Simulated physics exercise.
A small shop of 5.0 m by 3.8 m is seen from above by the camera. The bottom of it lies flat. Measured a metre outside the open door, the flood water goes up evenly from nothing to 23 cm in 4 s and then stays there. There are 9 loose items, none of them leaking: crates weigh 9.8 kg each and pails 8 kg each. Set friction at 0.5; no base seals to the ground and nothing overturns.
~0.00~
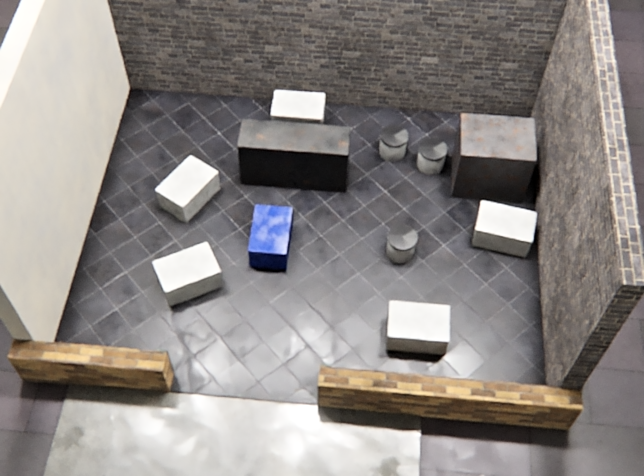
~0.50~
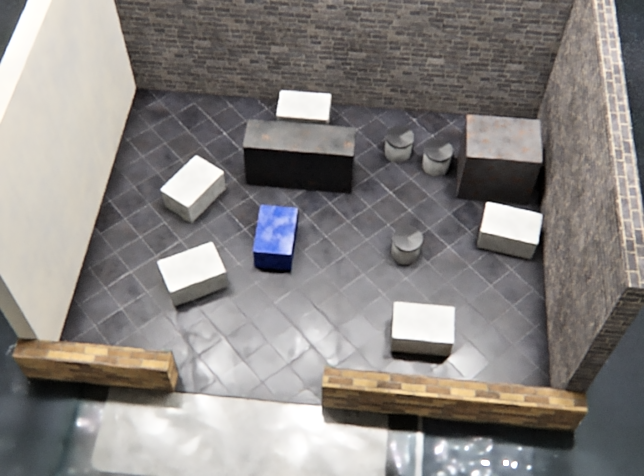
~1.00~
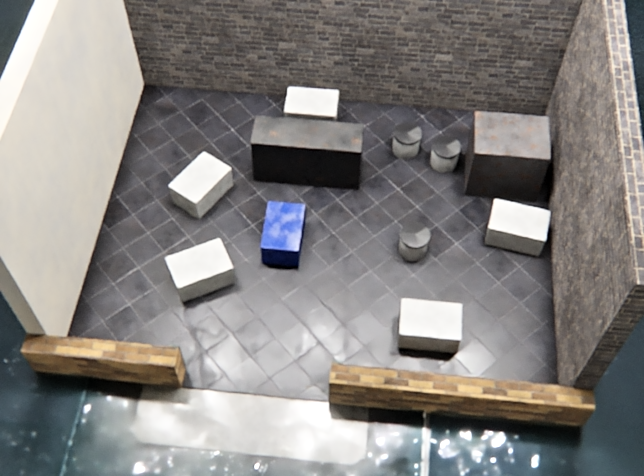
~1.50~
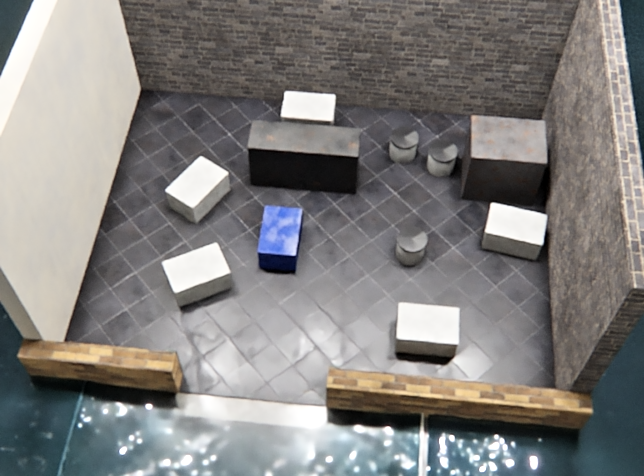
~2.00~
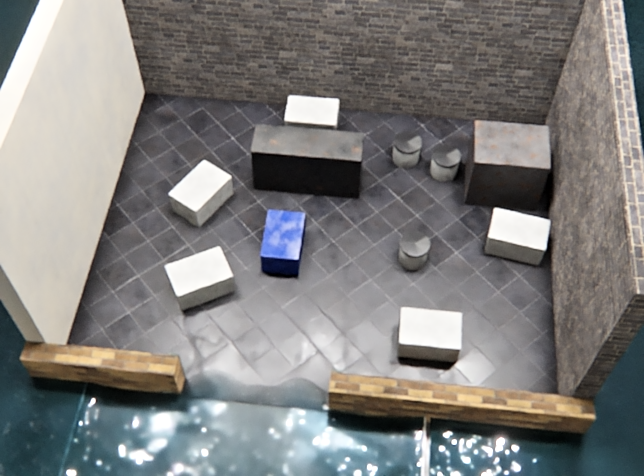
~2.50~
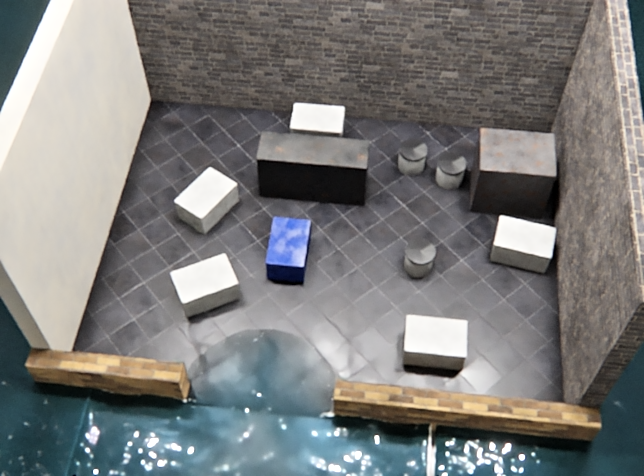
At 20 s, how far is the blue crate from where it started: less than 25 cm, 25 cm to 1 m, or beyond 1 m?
I reckon it goes over a metre.
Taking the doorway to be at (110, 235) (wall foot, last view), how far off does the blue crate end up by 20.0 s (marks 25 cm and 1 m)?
In that case the blue crate goes a long way.
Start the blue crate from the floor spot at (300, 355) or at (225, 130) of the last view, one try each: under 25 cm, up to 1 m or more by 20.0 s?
At the first spot it winds up well off, and at the second it winds up well off.
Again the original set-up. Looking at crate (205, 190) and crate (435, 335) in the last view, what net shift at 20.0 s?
In turn: 250 cm, 100 cm.
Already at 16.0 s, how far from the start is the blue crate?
About 250 cm by then.
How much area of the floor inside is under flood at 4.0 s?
Wet area: Approx. 5.0 m2.
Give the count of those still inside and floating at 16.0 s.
At that time the total is 8.
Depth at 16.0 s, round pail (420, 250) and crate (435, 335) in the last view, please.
Some 9 cm at the first, some 11 cm at the second.
After 4.0 s the blue crate is near (293, 222), 0.3 m from its start, aground; 0 afloat.
After 9.0 s the blue crate is near (273, 197), 0.6 m from its start, afloat; 5 afloat.
After 16.0 s the blue crate is near (165, 97), 2.4 m from its start, afloat; 8 afloat.
After 20.0 s the blue crate is near (205, 100), 2.1 m from its start, afloat; 9 afloat.
